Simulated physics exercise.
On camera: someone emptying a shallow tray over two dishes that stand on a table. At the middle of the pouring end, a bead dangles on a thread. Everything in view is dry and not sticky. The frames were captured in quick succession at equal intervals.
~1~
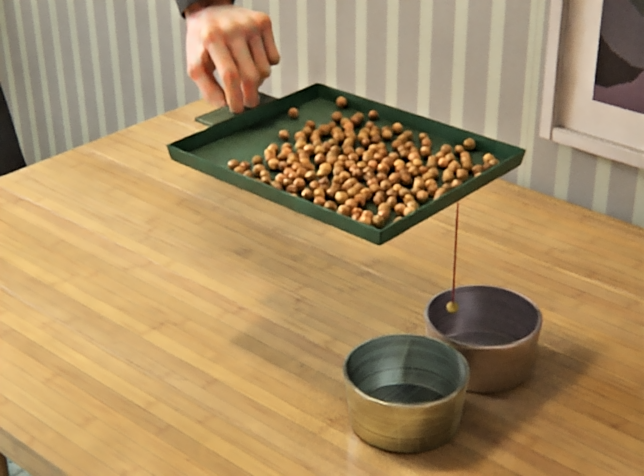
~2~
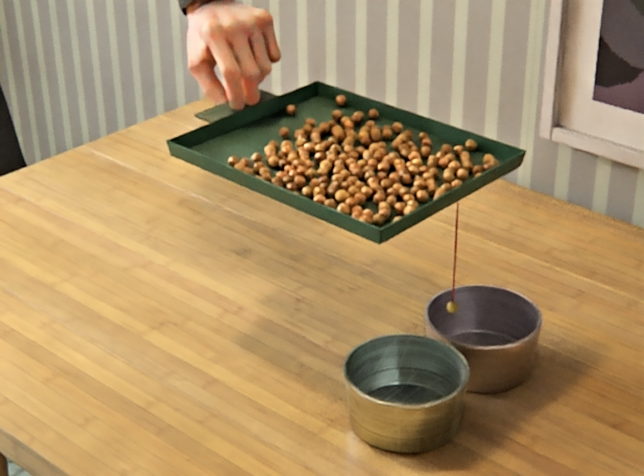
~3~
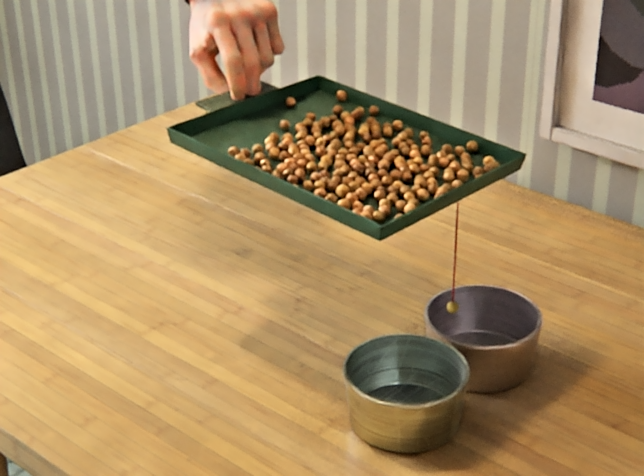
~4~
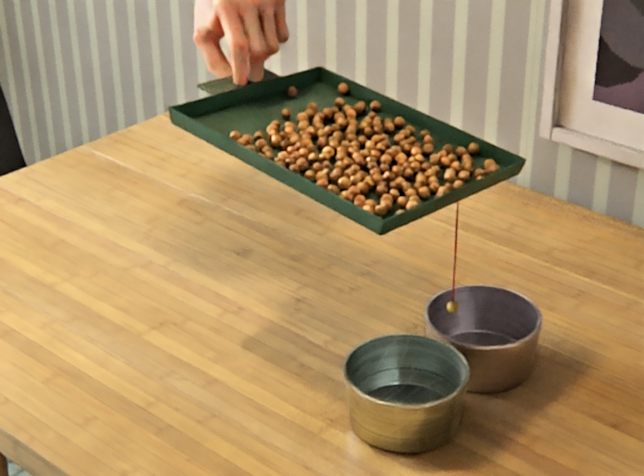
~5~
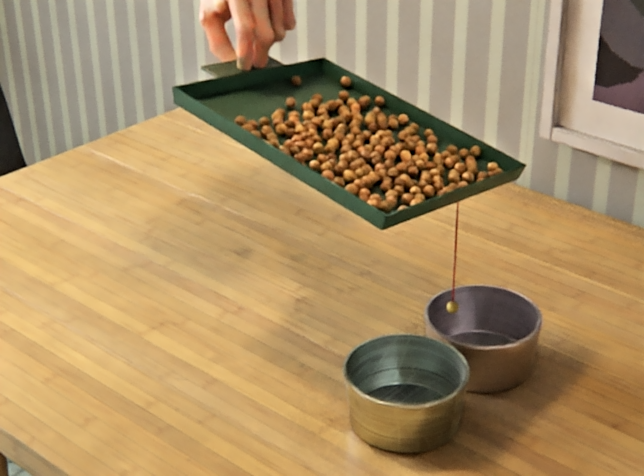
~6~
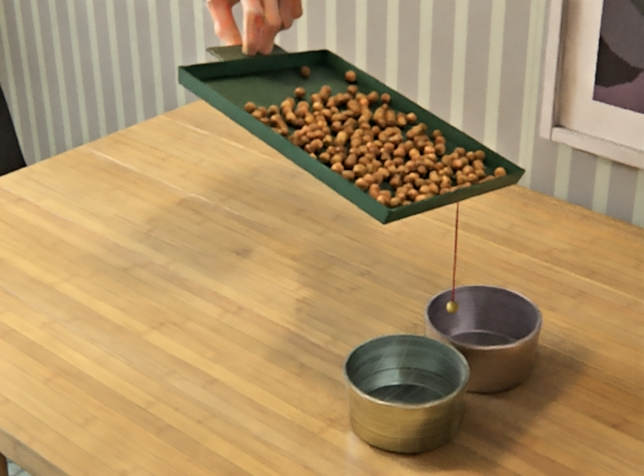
A hand at the upper left raises the near-left handled end of a shallow dark green tray, tilting it steadily toward the right while small round brown balls begin shifting down it. Seen from above at an angle, a light wooden table holds a teal-lined bowl and, behind it, a purple-lined one, before a striped wall. A yellowish bead hangs nearly still on a reddish thread.
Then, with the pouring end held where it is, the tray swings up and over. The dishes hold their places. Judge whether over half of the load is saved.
Under half of it is saved.
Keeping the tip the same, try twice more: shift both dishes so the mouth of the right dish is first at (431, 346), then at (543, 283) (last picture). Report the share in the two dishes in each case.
Around 0 and around 70 per cent, in that order.
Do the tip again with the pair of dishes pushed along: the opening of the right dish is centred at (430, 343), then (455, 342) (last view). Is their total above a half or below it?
With the first shift the pair saves less than a half; with the second, less than a half.
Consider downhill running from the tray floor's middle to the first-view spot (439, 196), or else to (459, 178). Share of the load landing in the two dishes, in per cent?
I'd put it at some 40 % and then some 30 %.
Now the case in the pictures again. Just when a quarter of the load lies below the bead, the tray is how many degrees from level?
I'd put it at about 75 degrees.
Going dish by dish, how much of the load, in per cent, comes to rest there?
The left dish keeps near 0 in a hundred, the right dish near 20 in a hundred.
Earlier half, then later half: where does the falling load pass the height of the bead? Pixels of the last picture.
I'd place the first part at (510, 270) and the rest at (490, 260).
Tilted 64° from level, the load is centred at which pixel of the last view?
The load is centred about (479, 170).
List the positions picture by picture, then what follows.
In the first picture, corners of the pouring end near (380, 229) and (521, 149), level; middle of the load near (362, 167), round wooden beads; left dish near (454, 413); right dish near (529, 355); bead on its thread near (453, 308).
In the second picture, corners of the pouring end near (380, 227) and (522, 150), level; middle of the load near (362, 165).
In the third picture, corners of the pouring end near (381, 224) and (522, 154), tipped barely, lowest at the right corner; middle of the load near (362, 161).
In the fourth picture, corners of the pouring end near (384, 219) and (522, 159), tipped a little, lowest at the right corner; middle of the load near (364, 155).
In the fifth picture, corners of the pouring end near (386, 213) and (522, 164), tipped a little, lowest at the right corner; middle of the load near (368, 150).
In the sixth picture, corners of the pouring end near (390, 208) and (522, 169), tipped clearly, lowest at the right corner; middle of the load near (377, 146), all but a few on the move; left dish near (454, 413); right dish near (529, 355).
Shortly afterwards, tray tipped steeply; the bulk on the tray; only a few in the right dish; a little outside both; a little in the air.
Next, tray tipped past a quarter turn; only a few on the tray; near a quarter in the right dish; near two thirds outside both; a little in the air.
Some moments later, tray tipped past a quarter turn; near a quarter in the right dish; the bulk outside both.
In the end, tray tipped past a quarter turn; none at all in the left dish; near a quarter in the right dish; the bulk outside both.
